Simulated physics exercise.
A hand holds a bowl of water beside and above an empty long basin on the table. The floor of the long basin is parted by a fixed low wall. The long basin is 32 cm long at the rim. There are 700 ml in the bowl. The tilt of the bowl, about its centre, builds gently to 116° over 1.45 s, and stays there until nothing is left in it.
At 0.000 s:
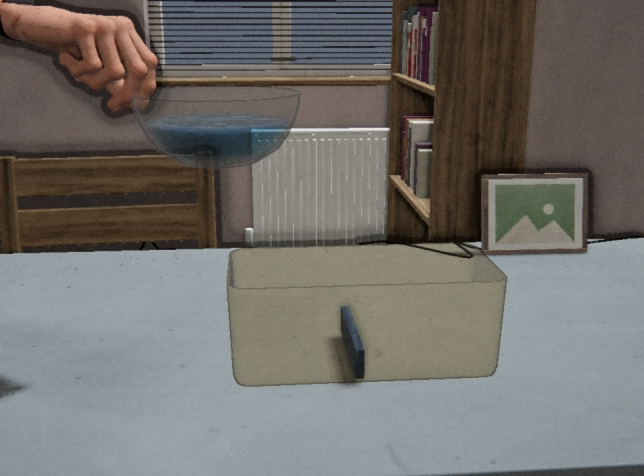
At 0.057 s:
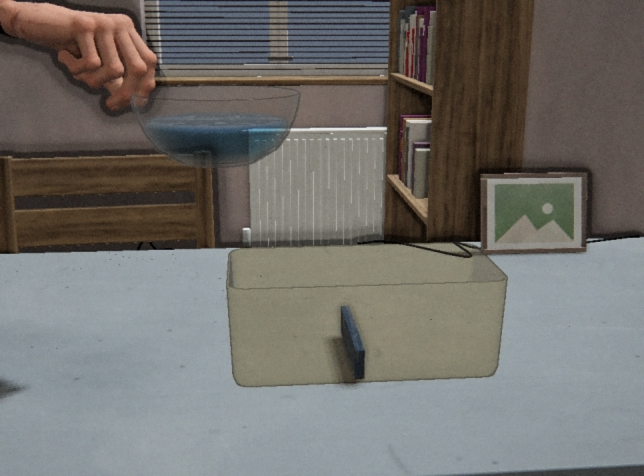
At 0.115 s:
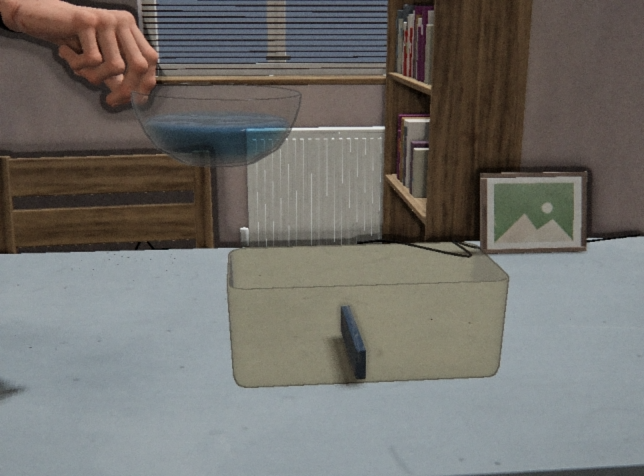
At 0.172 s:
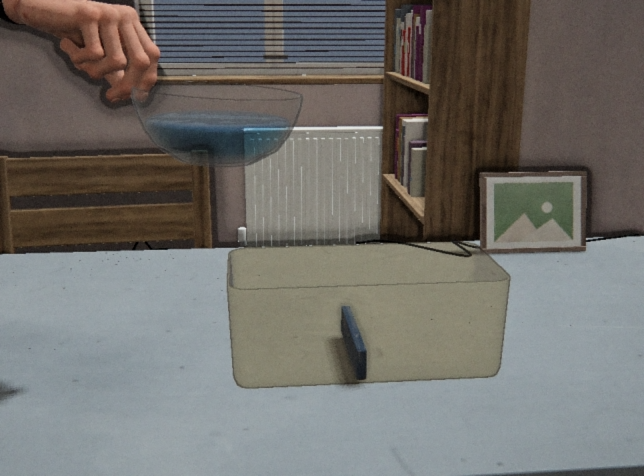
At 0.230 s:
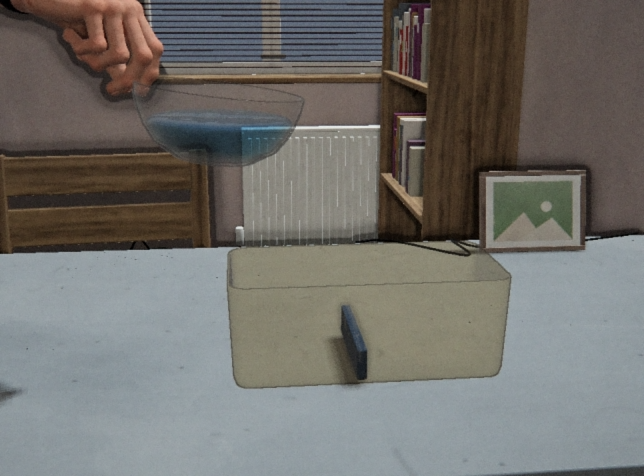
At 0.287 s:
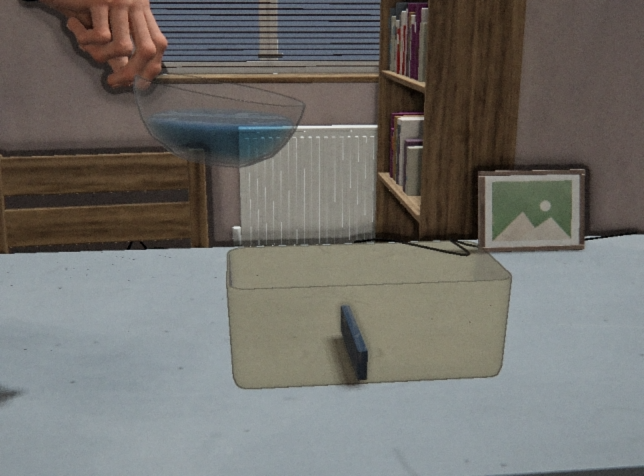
Above a table with an empty long basin, a hand gently tilts a bowl of water rightward.
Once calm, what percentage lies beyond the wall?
About 44 per cent.
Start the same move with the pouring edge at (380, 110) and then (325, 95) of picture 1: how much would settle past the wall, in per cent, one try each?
In turn about 90 and 70 per cent.
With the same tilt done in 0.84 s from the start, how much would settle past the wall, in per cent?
In that case some 30 per cent.
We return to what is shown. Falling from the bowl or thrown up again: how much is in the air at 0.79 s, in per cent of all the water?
About 36 per cent.
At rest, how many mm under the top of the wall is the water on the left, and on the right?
Some 18 mm on the left and 24 mm on the right.
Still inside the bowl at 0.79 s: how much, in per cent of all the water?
Near 48 in a hundred.
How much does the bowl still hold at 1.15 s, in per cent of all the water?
About 0 per cent.
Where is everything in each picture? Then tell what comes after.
It leans 0°; its right rim is at (299, 94); the water meets the walls at (145, 122) and (290, 121); the long basin's rim runs from (229, 269) to (490, 262); the wall's top is at (352, 328), in the first frame.
It leans 0°; its right rim is at (299, 94); the water meets the walls at (144, 121) and (290, 121), in the second frame.
It leans 2°; its right rim is at (300, 95); the water meets the walls at (143, 120) and (290, 120), in the third frame.
It leans 4°; its right rim is at (302, 97); the water meets the walls at (144, 118) and (291, 120), in the fourth frame.
It leans 7°; its right rim is at (303, 101); the water meets the walls at (145, 117) and (293, 119), in the fifth frame.
It leans 11°; its right rim is at (304, 106); the water meets the walls at (146, 117) and (294, 119), in the sixth frame.
By 0.79 s the tilt is 66° and 48 per cent is still to pour, 6 is left of the wall and 10 right of it.
By 1.15 s the tilt is 104° and 0 per cent is still to pour, 53 is left of the wall and 42 right of it.
By 1.53 s the tilt is 116° and 0 per cent is still to pour, 55 is left of the wall and 44 right of it.
By 1.95 s the tilt is 116° and 0 per cent is still to pour, 55 is left of the wall and 44 right of it.
At rest 55 per cent lies left of the wall, 44 right of it and 1 outside.
